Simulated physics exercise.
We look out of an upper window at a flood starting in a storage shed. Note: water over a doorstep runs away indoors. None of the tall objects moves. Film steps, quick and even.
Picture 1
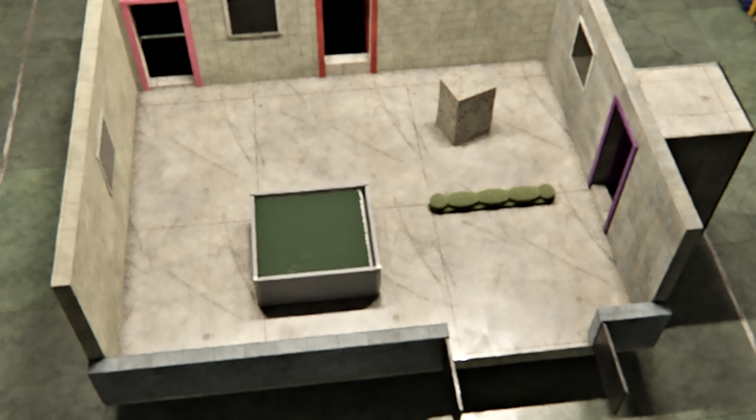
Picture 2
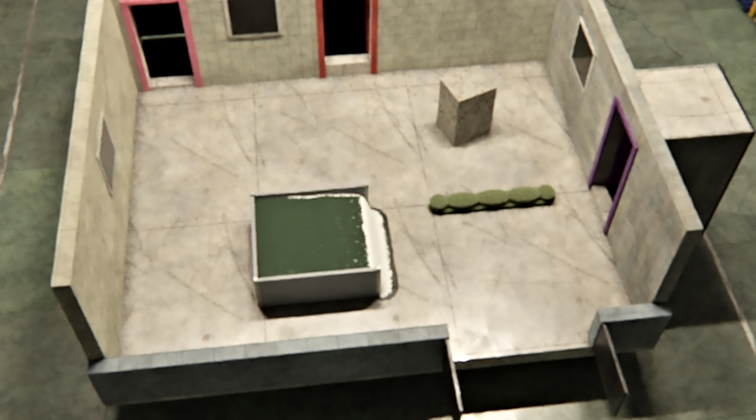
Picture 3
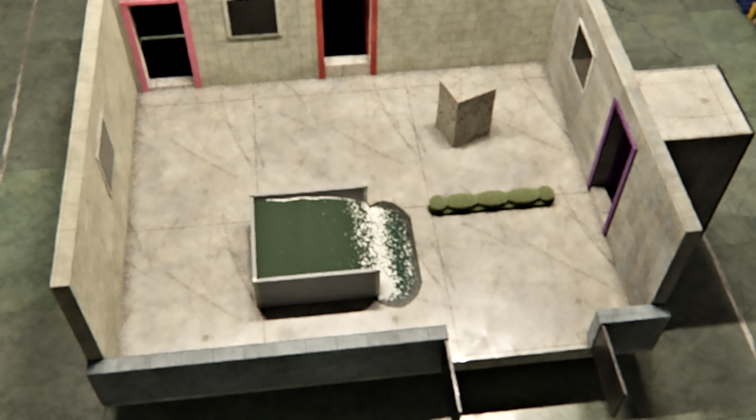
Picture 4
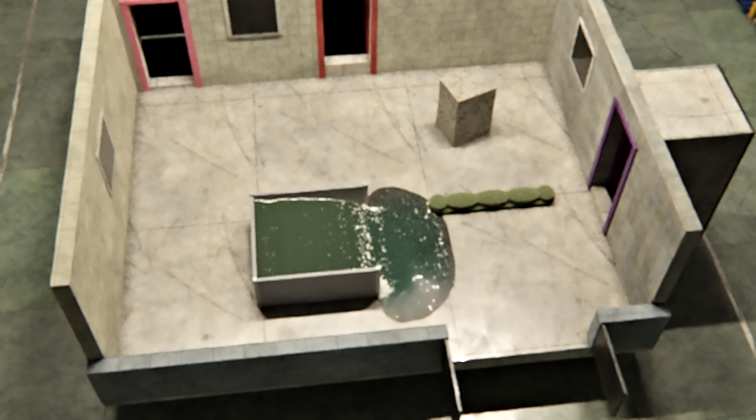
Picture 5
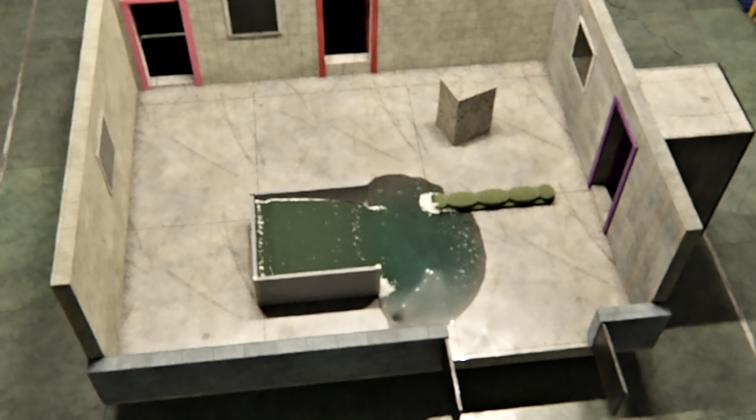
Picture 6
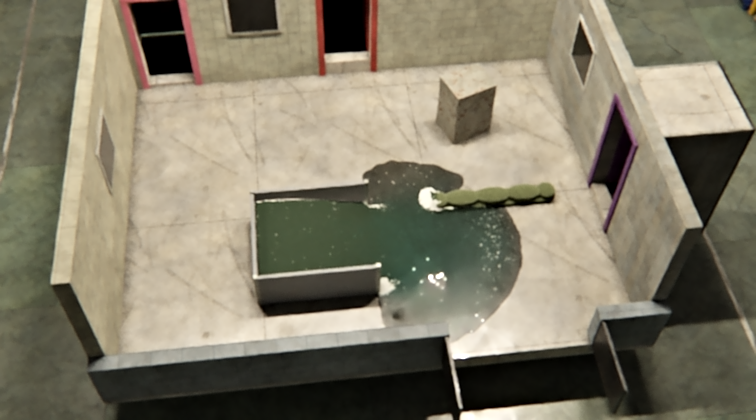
In a roofless walled room, green water pours from an open tank and spreads rightward around a low hedge.
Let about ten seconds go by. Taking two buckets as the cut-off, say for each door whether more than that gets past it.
The pink door will allow in no excess. The purple door will allow in an excess. The red door will allow in no excess.
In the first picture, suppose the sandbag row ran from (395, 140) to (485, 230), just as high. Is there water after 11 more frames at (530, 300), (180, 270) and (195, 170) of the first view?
First point inundated, second still bare, third still bare.
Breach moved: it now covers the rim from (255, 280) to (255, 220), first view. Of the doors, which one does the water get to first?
The pink-painted one.
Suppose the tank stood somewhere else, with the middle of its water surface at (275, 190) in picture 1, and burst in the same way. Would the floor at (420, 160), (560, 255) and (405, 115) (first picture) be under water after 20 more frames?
Soaked, soaked, soaked.
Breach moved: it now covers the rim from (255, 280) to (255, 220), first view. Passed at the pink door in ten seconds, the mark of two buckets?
The pink one ends up above.
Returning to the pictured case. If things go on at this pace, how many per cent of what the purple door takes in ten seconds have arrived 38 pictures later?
That share would be near 100 %.
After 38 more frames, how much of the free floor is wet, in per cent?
Close to 50 percent, by my reckoning.
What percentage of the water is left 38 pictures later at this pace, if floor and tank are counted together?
Roughly 72 parts in a hundred.
A moment on, water covers 30 % of the floor; the pink door not reached, the purple door under two buckets in, the red door not reached.
Next, water covers 35 % of the floor; the pink door not reached, the purple door over two buckets in, the red door not reached.
Then, water covers 40 % of the floor; the pink door not reached, the purple door far over two buckets in, the red door wet at the sill, nothing in.
Later, water covers 50 % of the floor; the pink door not reached, the purple door far over two buckets in, the red door wet at the sill, nothing in.
In the end, water covers 75 % of the floor; the pink door not reached, the purple door far over two buckets in, the red door wet at the sill, nothing in.
